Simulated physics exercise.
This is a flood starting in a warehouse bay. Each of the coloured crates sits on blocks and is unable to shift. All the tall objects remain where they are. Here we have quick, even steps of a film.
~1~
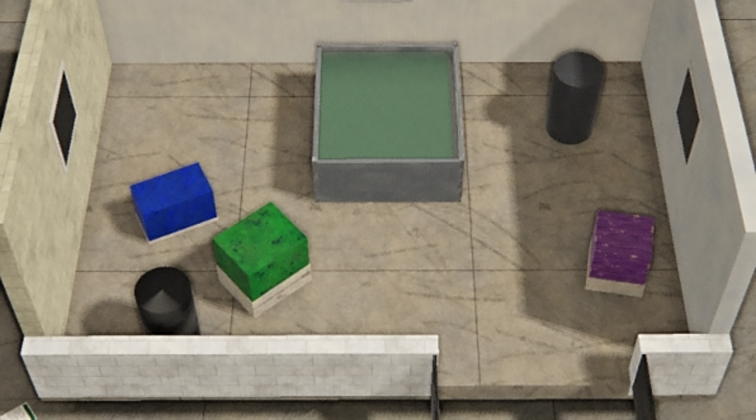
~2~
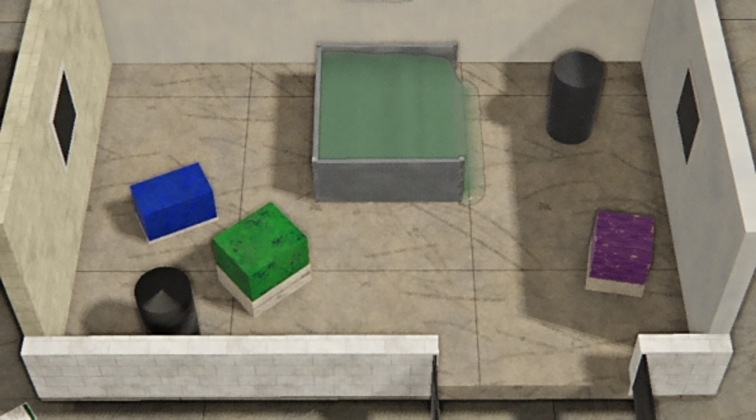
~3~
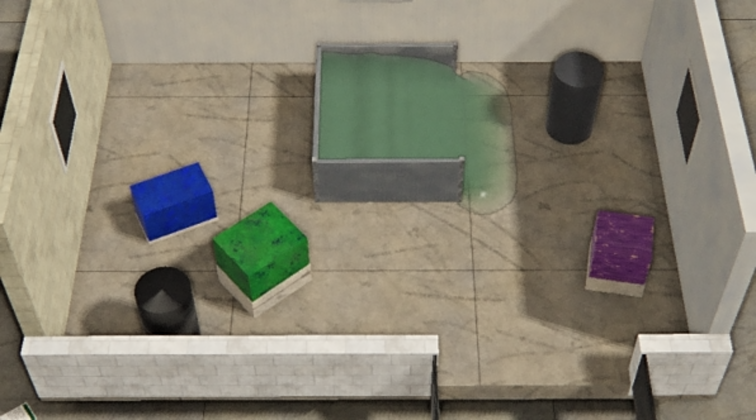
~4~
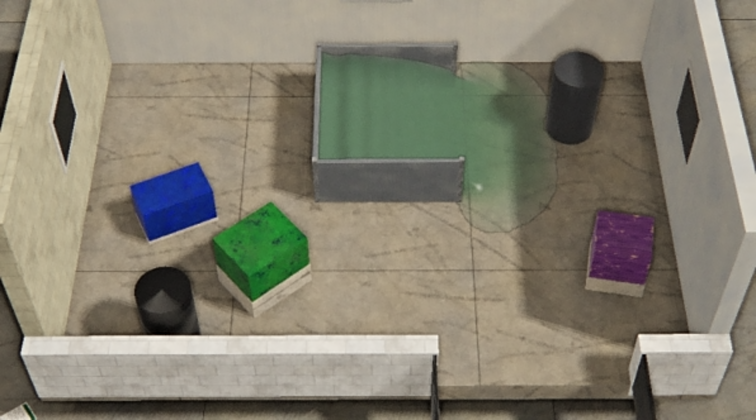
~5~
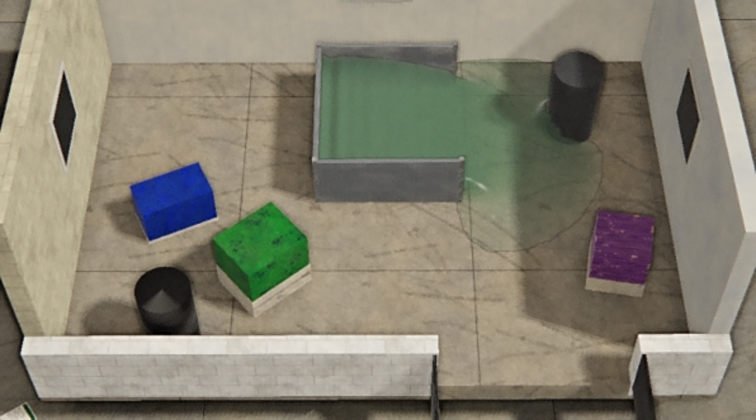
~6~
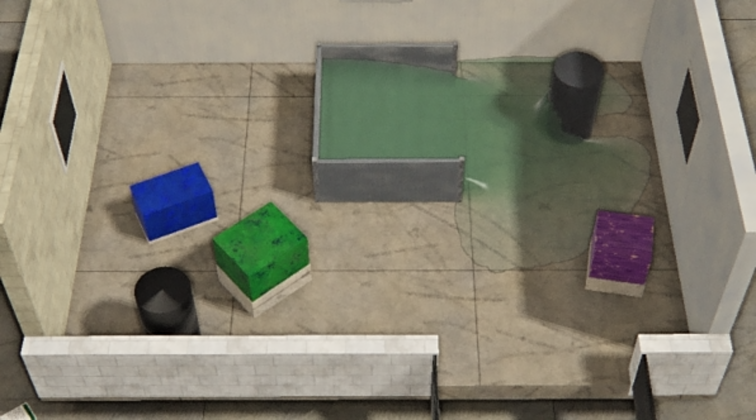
In a walled warehouse bay with blue, green and purple crates, the right side of a grey tank opened and greenish water poured out, spreading rightward across the floor and around a dark cylinder.
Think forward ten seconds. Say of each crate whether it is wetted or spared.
Looks like the purple crate is within reach of the water; looks like the blue crate is within reach of the water; looks like the green crate is out of reach of the water.
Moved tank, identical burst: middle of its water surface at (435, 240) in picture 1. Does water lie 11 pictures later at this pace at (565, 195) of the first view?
At that spot: Inundated.
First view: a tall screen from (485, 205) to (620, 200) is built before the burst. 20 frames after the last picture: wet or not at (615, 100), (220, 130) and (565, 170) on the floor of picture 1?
Outcome by spot, in order - watered, unwatered, watered.
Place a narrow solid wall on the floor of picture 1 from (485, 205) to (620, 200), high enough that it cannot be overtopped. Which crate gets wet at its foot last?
Answer: The blue-painted one.
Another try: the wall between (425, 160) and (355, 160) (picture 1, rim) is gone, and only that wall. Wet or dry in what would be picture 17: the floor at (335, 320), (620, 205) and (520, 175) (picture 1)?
In turn: Covered, dry, no water.
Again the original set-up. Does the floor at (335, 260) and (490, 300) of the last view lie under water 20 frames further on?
Going by the order given, the first is still bare and the second inundated.
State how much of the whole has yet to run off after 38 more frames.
Near 82 in a hundred.
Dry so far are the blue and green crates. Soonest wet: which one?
That's the green-painted one.
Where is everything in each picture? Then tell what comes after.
The tank at (388, 105) is whole and still, in the first frame.
The front is at a hidden place, out from the gap at (454, 130), in the second frame.
Water pours out at (454, 131) and has run to (477, 76), in the third frame.
Water pours out at (454, 132) and has run to (506, 67), in the fourth frame.
Water pours out at (454, 132) and has run to a hidden place, in the fifth frame.
The front is at (644, 163), out from the gap at (454, 133), in the sixth frame.
A moment on, water covers 30 % of the floor; the purple crate water round its plinth, the blue crate not reached, the green crate not reached.
Next, water covers 35 % of the floor; the purple crate water round its plinth, the blue crate not reached, the green crate not reached.
Then, water covers 45 % of the floor; the purple crate water round its plinth, the blue crate not reached, the green crate not reached.
Later, water covers 75 % of the floor; the purple crate water round its plinth, the blue crate water round its plinth, the green crate water round its plinth.
In the end, water covers 95 % of the floor; the purple crate was topped, the blue crate was topped, the green crate stayed above the water.
